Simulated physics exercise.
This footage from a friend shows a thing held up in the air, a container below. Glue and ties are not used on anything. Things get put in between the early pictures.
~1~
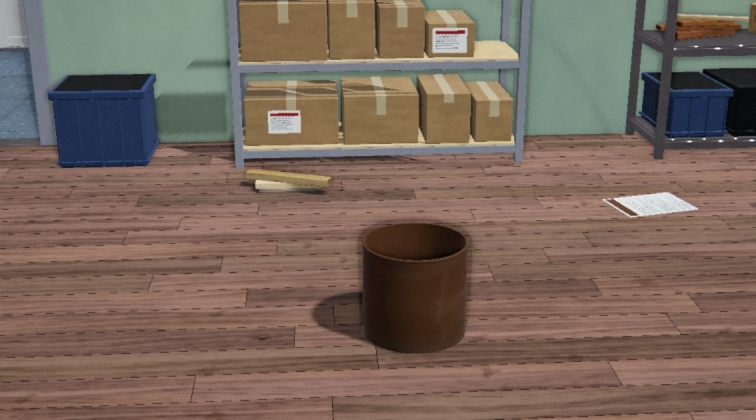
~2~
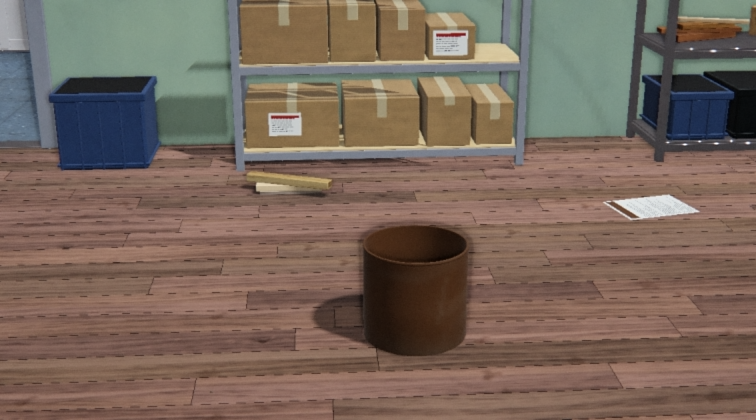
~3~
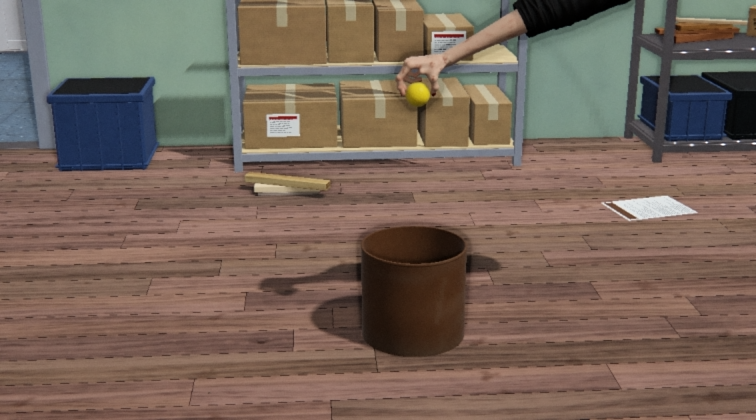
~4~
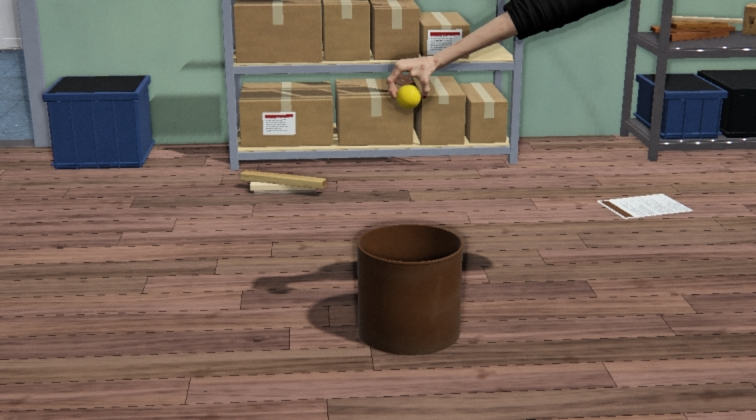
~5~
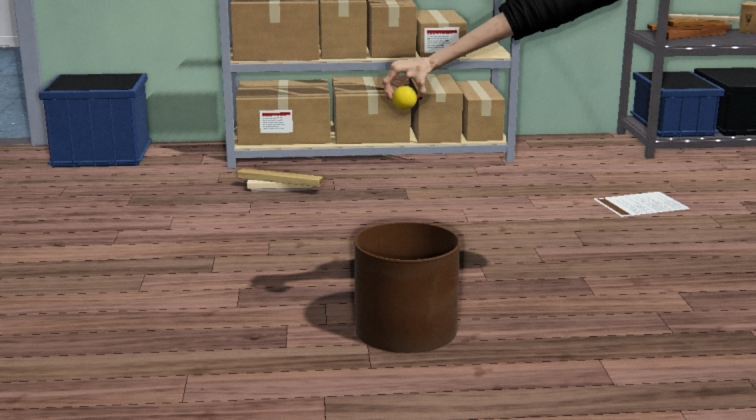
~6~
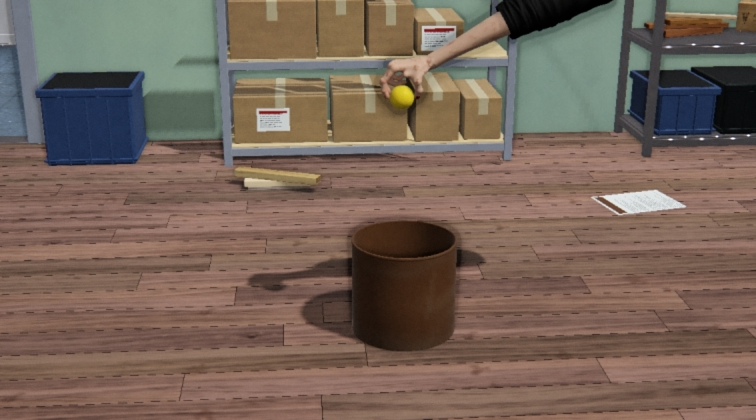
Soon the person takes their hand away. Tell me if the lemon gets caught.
Let go of it and the lemon makes it in.
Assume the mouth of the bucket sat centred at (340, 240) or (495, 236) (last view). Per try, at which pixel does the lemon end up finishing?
First option: Roughly (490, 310); second option: Roughly (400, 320).
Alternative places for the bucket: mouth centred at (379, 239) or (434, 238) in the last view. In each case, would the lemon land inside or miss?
Try by try, it gets in; gets in.
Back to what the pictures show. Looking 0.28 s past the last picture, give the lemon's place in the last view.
Its centre should be near (401, 199).
Then, 0.18 s after the last picture, lemon moved about its own width near (401, 133).
Then, 0.28 s after the last picture, lemon falling near (401, 199).
Then, 0.38 s after the last picture, lemon falling near (400, 295).
At rest, the lemon is caught, near (400, 315).
